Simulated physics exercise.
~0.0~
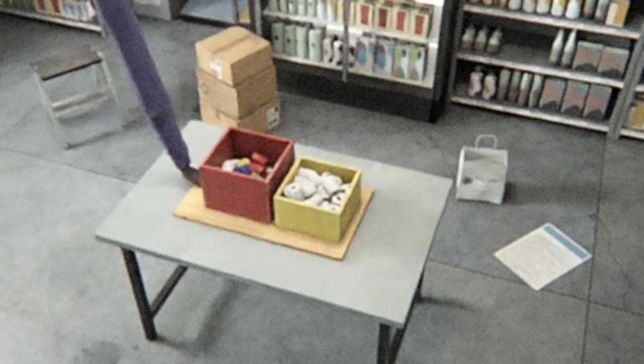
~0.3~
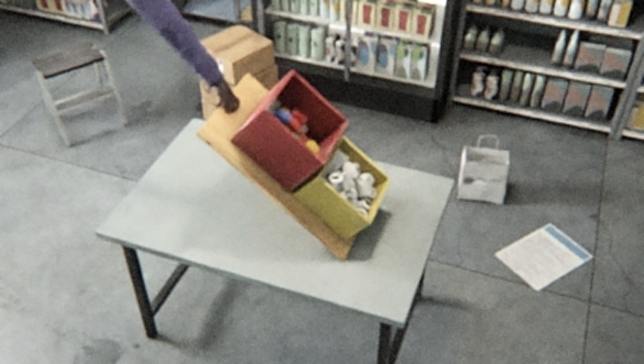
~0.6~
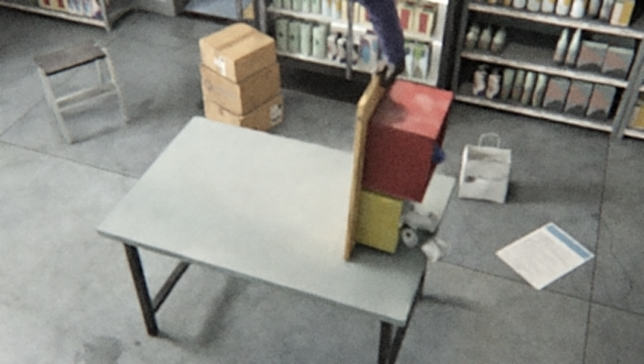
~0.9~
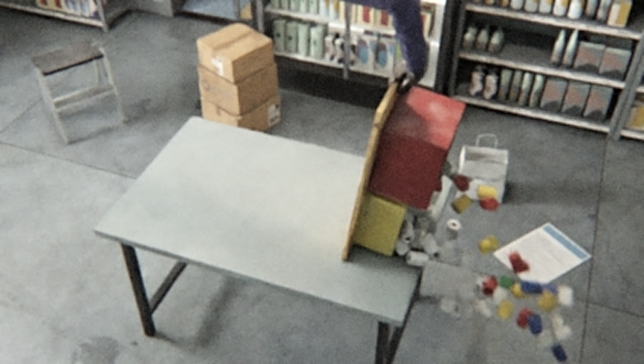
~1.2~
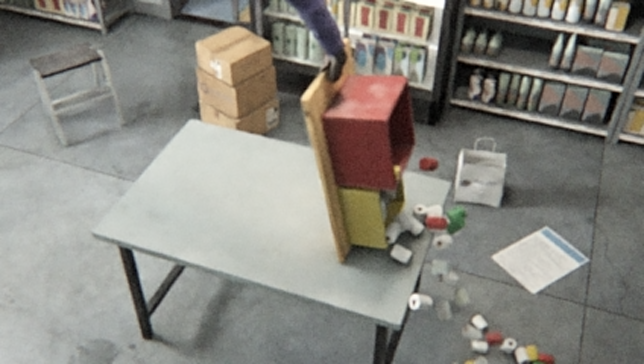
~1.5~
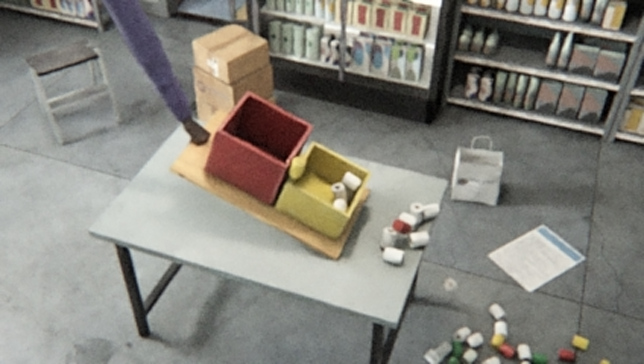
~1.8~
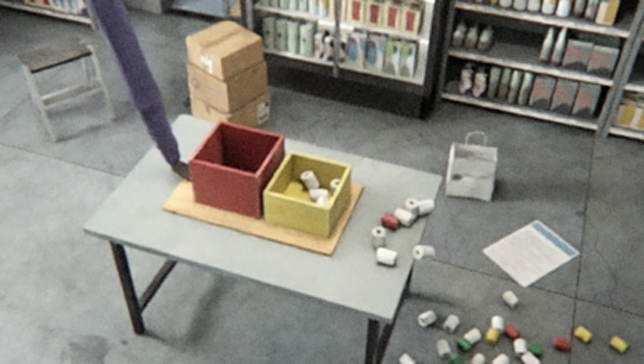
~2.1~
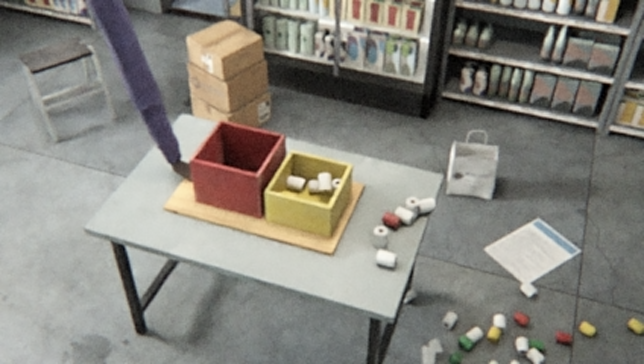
Storeroom table with a purple-sleeved arm tipping a board of two boxes rightward, spilling rolls and jars, then lowering it flat.
